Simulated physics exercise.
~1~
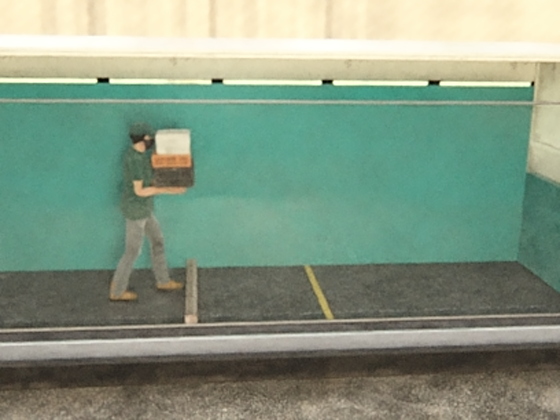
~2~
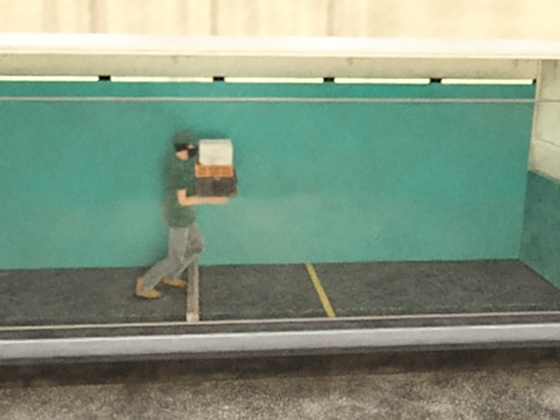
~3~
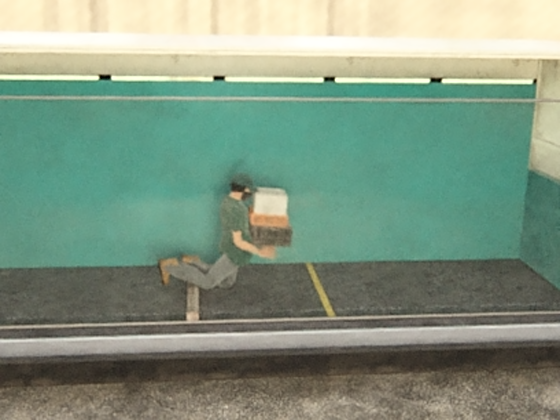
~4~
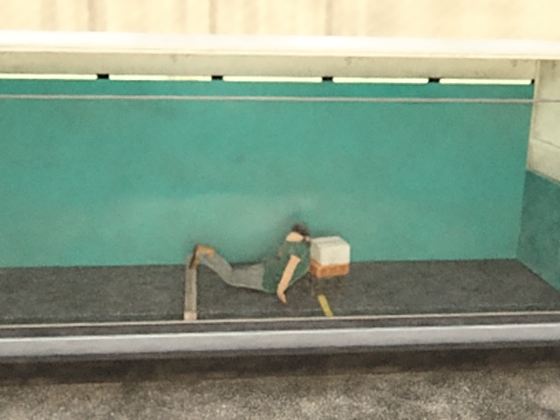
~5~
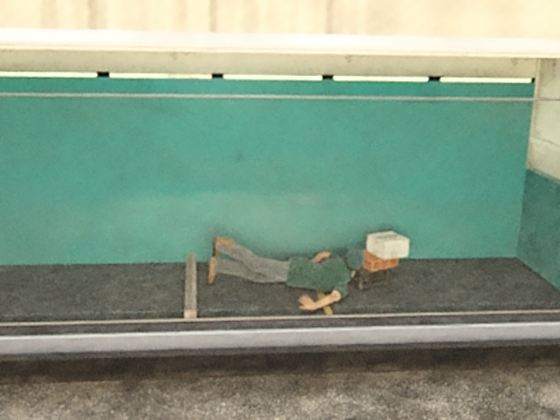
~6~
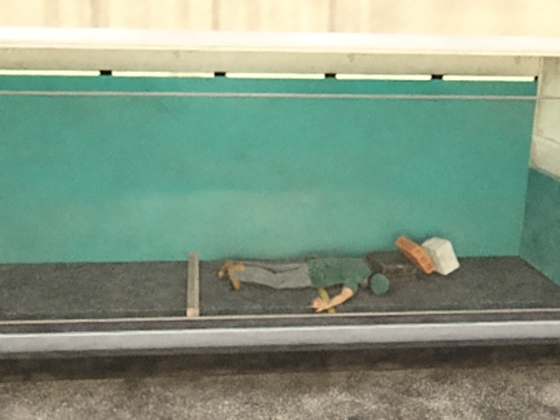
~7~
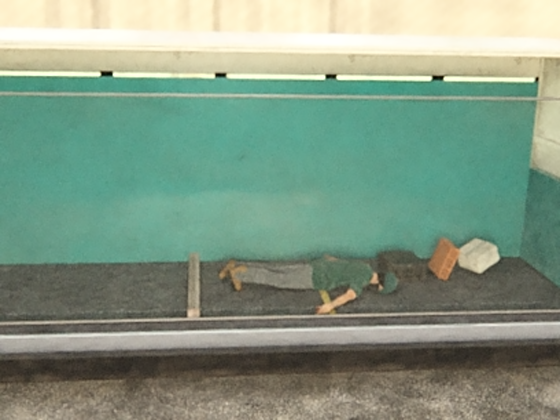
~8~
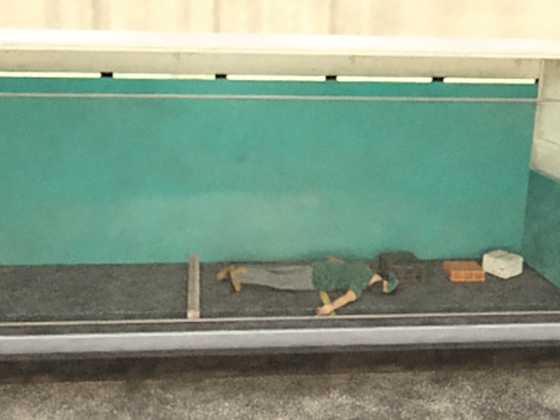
At the start, a person in a dark cap, green shirt and grey trousers strides right across a dark floor before a teal wall, carrying a white parcel stacked on an orange crate and a black crate. The person's legs trail at a low bar on the floor, the knees fold, and the body pitches forward with the stack. It lands face down, arms limp, as the boxes come down ahead. The orange crate and white parcel tumble farther right. Finally the person lies flat, with black crate, orange crate and white parcel resting beyond the yellow line.
